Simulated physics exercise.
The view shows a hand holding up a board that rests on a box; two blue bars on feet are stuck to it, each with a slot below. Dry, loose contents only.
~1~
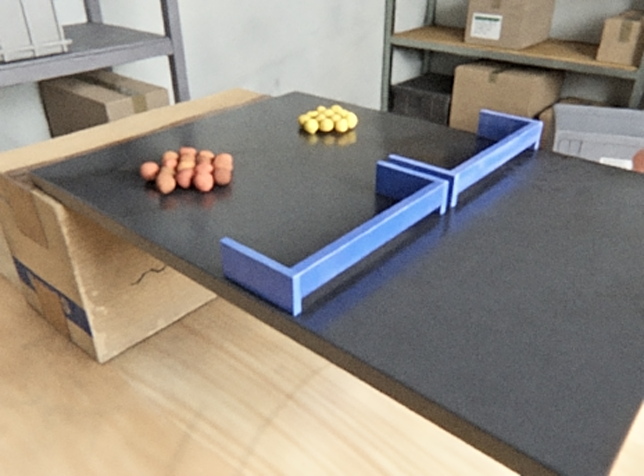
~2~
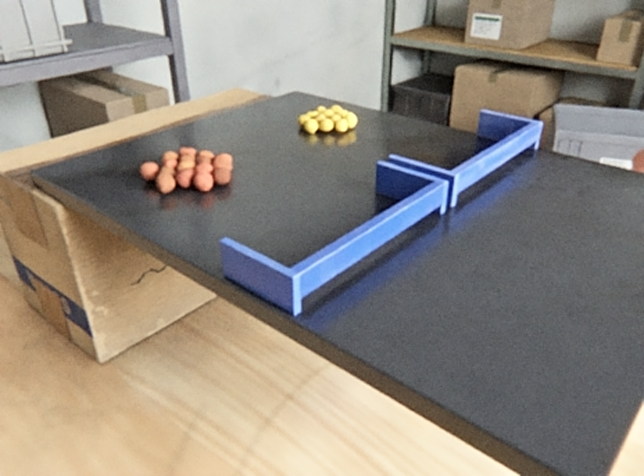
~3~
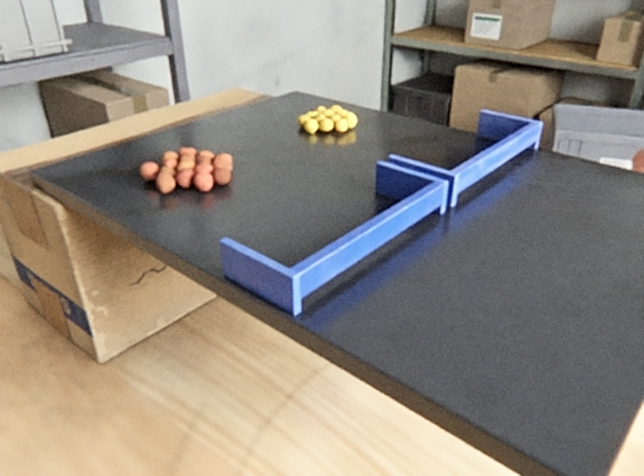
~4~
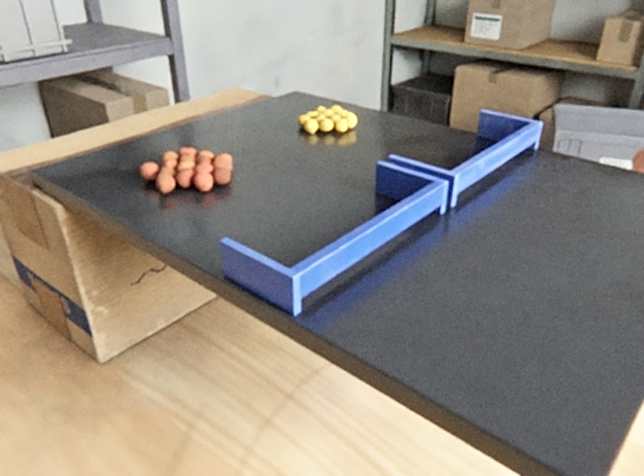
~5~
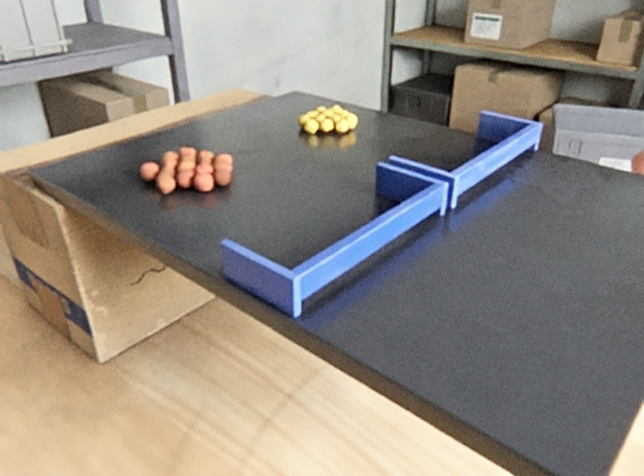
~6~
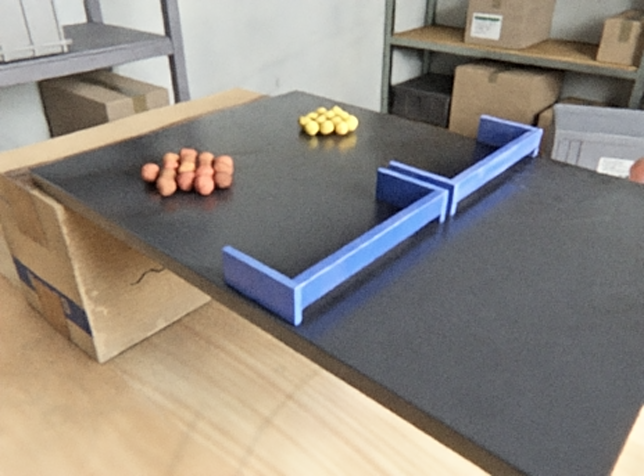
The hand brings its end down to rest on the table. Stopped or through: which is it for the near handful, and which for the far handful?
Near handful stopped, far handful stopped.
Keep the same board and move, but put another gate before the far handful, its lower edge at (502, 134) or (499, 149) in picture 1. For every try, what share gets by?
Near 100 % and 100 %.
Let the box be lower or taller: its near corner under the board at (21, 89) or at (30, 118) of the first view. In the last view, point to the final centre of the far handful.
The middle should sit around (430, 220) in the first case and around (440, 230) in the second.
Then, 0.48 s after the last picture, board sloping at 11°; near handful where it was; far handful where it was.
Then, 0.99 s after the last picture, board sloping at 22°; near handful on its way down; far handful on its way down.
Then, 1.60 s after the last picture, board resting at 25°; near handful has reached its gate; far handful has reached its gate.
At rest, board resting at 25°; near handful gathered behind its gate; far handful gathered behind its gate.
